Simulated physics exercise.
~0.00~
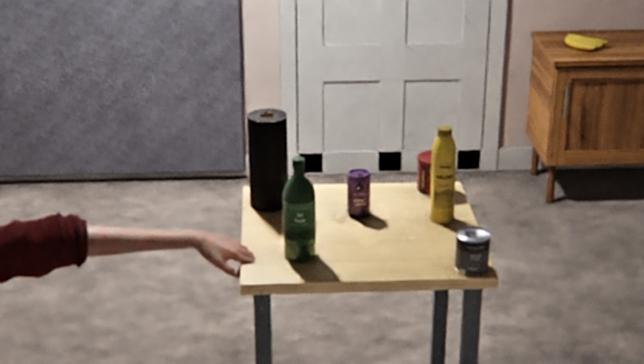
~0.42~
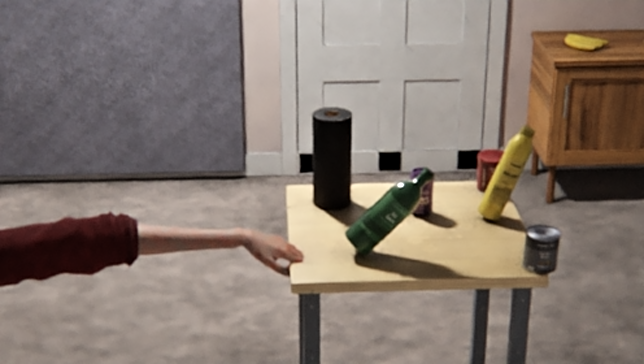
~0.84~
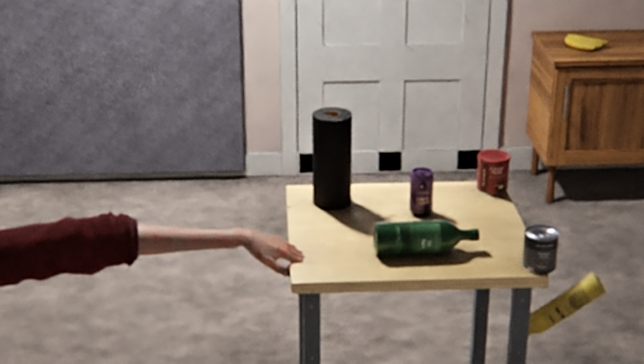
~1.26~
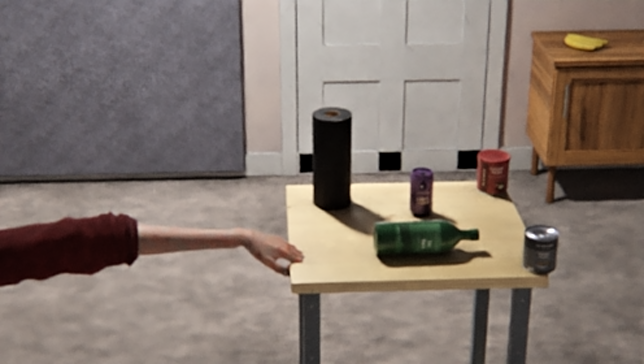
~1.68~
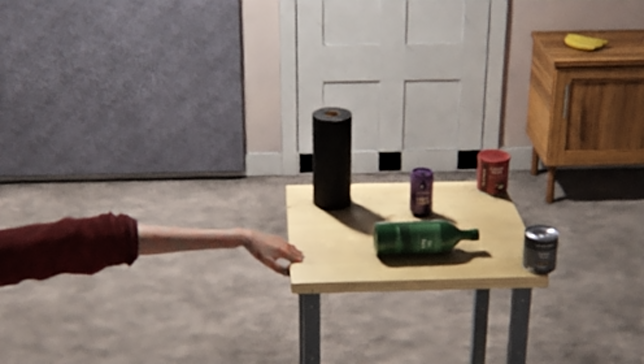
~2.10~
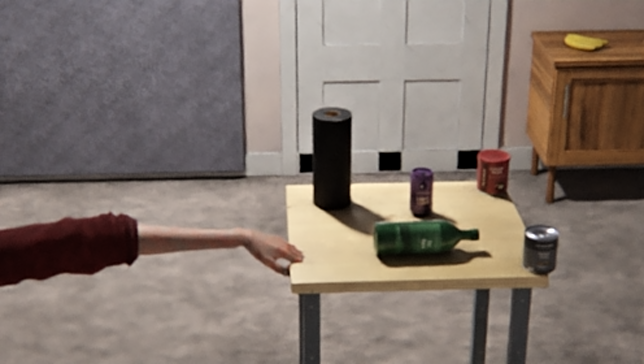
A light wooden table, holding a black roll, a green bottle, a purple can, a red tin, a yellow bottle and a grey tin, shifts a short way to the right while a hand in a dark red sleeve rests at its left edge. As it moves, the green and yellow bottles both lean over to the right. The green bottle topples onto its side on the tabletop, while the yellow one tumbles off the right side, upside down. It drops out of view. The table stays still, with the green bottle lying down and the other four items still standing.
